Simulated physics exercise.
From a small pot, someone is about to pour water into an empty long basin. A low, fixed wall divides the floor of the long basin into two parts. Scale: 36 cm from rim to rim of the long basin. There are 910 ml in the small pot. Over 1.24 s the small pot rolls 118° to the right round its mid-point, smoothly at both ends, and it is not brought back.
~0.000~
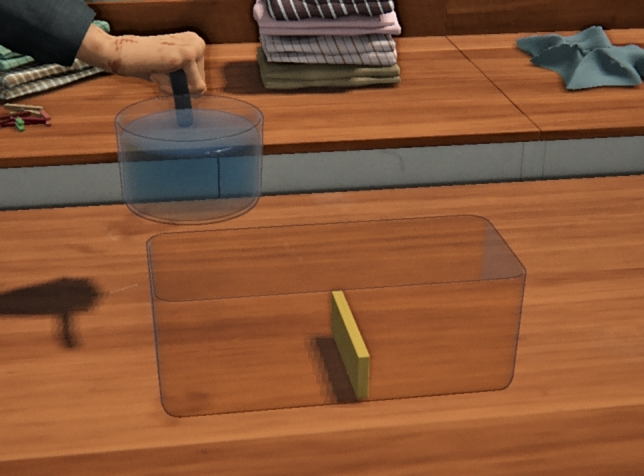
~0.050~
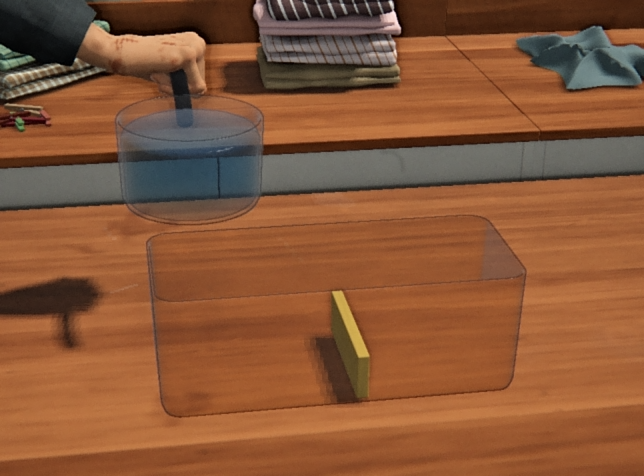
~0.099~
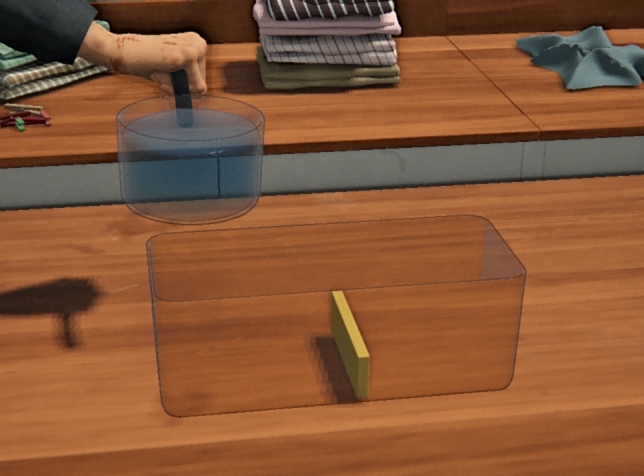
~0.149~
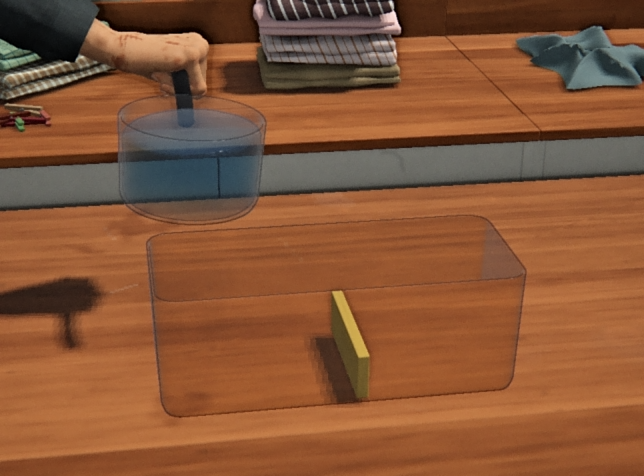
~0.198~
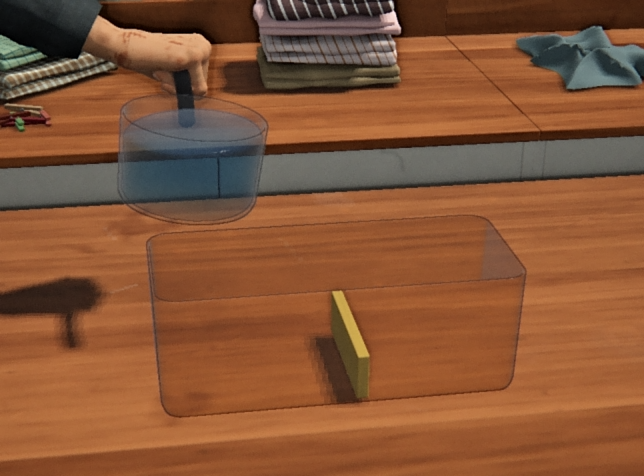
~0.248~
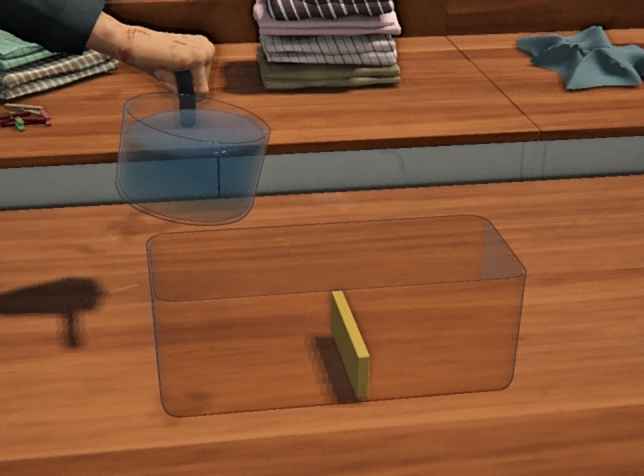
A clear round pot of blue liquid, gripped from above by a dark-sleeved hand, hangs at the upper left over a wooden worktop seen from slightly above. Below it sits an empty, see-through long basin with an upright yellow wall inside, while folded cloths and a crumpled blue-grey cloth lie behind. The hand holds the pot level, then tilts it slightly to the right, gradually, as the view stays still.
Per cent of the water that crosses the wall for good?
25 per cent.
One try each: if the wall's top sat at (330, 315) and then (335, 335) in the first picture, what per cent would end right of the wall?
I'd say 50 percent on the first go, 50 percent on the next.
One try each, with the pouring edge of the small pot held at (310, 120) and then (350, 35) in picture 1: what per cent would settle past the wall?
Near 70 in a hundred on the first go and near 95 in a hundred on the second.
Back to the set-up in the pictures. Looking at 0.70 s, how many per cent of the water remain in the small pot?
Near 56 in a hundred.
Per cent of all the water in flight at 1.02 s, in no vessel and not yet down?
Roughly 6 per cent.
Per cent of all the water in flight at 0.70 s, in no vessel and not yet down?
Some 26 per cent.
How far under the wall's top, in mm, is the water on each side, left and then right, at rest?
For the left, around 24 mm; for the right, around 38 mm.
By 0.70 s the tilt is 70° and 57 per cent is still to pour, 12 is left of the wall and 5 right of it.
By 1.02 s the tilt is 109° and 7 per cent is still to pour, 62 is left of the wall and 24 right of it.
By 1.37 s the tilt is 118° and 0 per cent is still to pour, 74 is left of the wall and 25 right of it.
By 1.74 s the tilt is 118° and 0 per cent is still to pour, 74 is left of the wall and 25 right of it.
At rest 74 per cent lies left of the wall, 25 right of it and 1 outside.
